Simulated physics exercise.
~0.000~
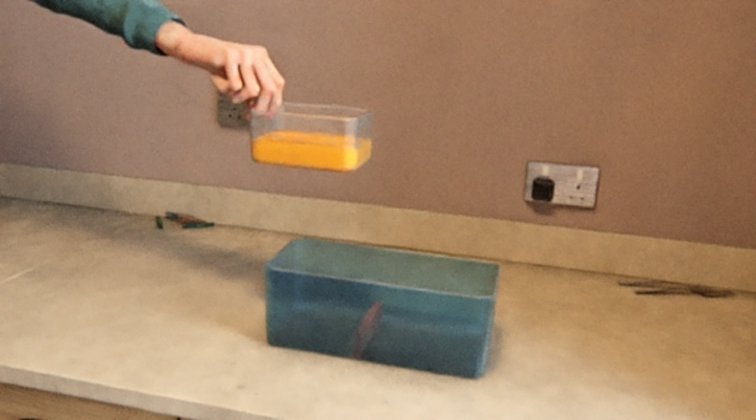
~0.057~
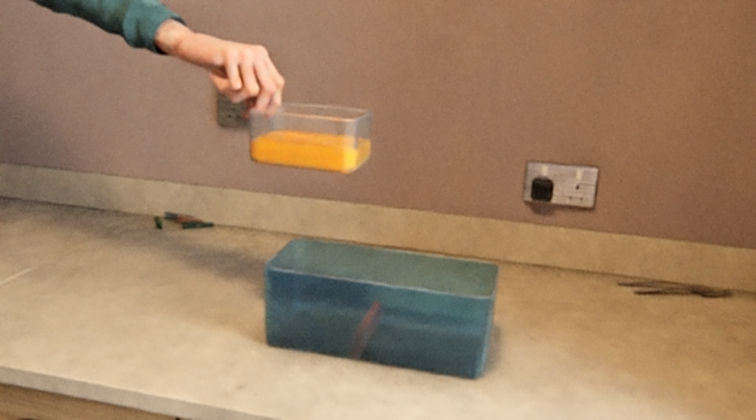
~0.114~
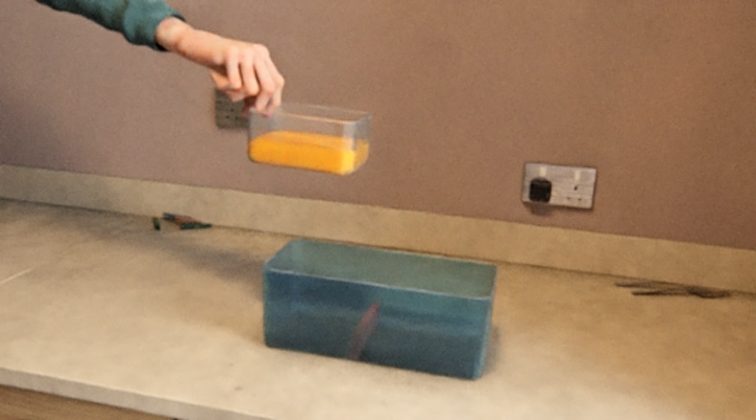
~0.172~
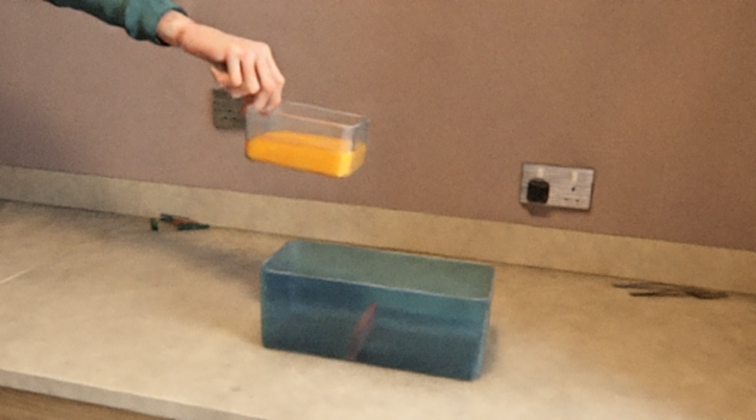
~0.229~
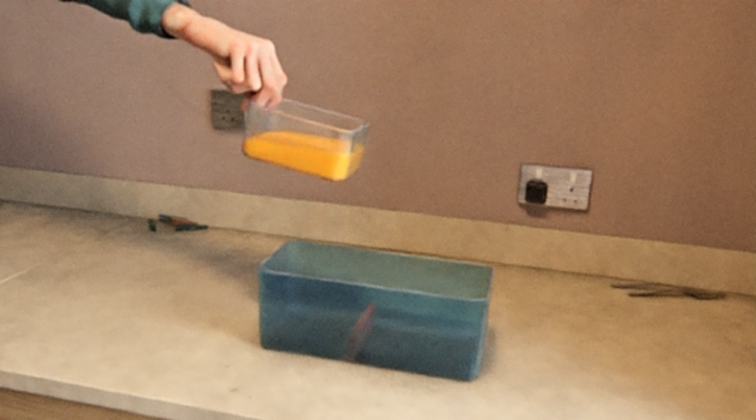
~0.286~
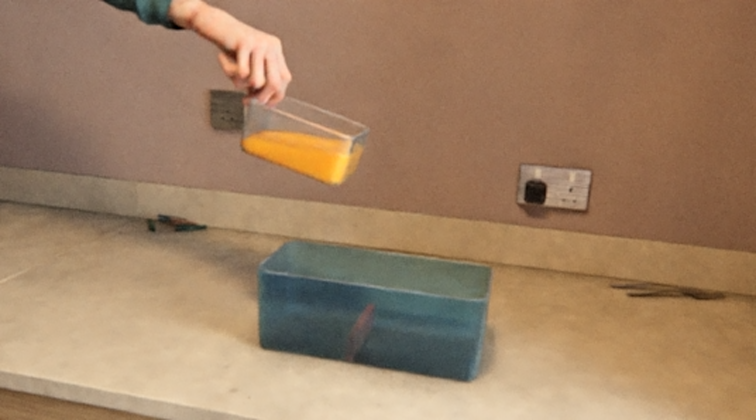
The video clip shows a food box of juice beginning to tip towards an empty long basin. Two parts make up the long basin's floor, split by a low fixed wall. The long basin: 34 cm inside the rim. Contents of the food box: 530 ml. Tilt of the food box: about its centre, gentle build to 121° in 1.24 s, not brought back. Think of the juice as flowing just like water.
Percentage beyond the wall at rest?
61 per cent.
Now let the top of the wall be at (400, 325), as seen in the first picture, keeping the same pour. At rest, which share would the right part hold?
Around 40 %, I'd say.
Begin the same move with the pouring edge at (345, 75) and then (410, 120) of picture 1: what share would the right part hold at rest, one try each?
Respectively about 50 and 95 percent.
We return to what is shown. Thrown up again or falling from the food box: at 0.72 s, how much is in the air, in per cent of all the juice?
Some 40 per cent, I reckon.
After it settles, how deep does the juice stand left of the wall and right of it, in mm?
Once settled, the left stands around 10 mm and the right around 12 mm.
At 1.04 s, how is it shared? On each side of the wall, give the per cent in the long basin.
Near 22 on the left, 58 on the right.
By 0.72 s the tilt is 76° and 49 per cent is still to pour, 1 is left of the wall and 10 right of it.
By 1.04 s the tilt is 114° and 7 per cent is still to pour, 21 is left of the wall and 58 right of it.
By 1.38 s the tilt is 121° and 0 per cent is still to pour, 38 is left of the wall and 60 right of it.
By 1.74 s the tilt is 121° and 0 per cent is still to pour, 38 is left of the wall and 61 right of it.
At rest 38 per cent lies left of the wall, 61 right of it and 2 outside.
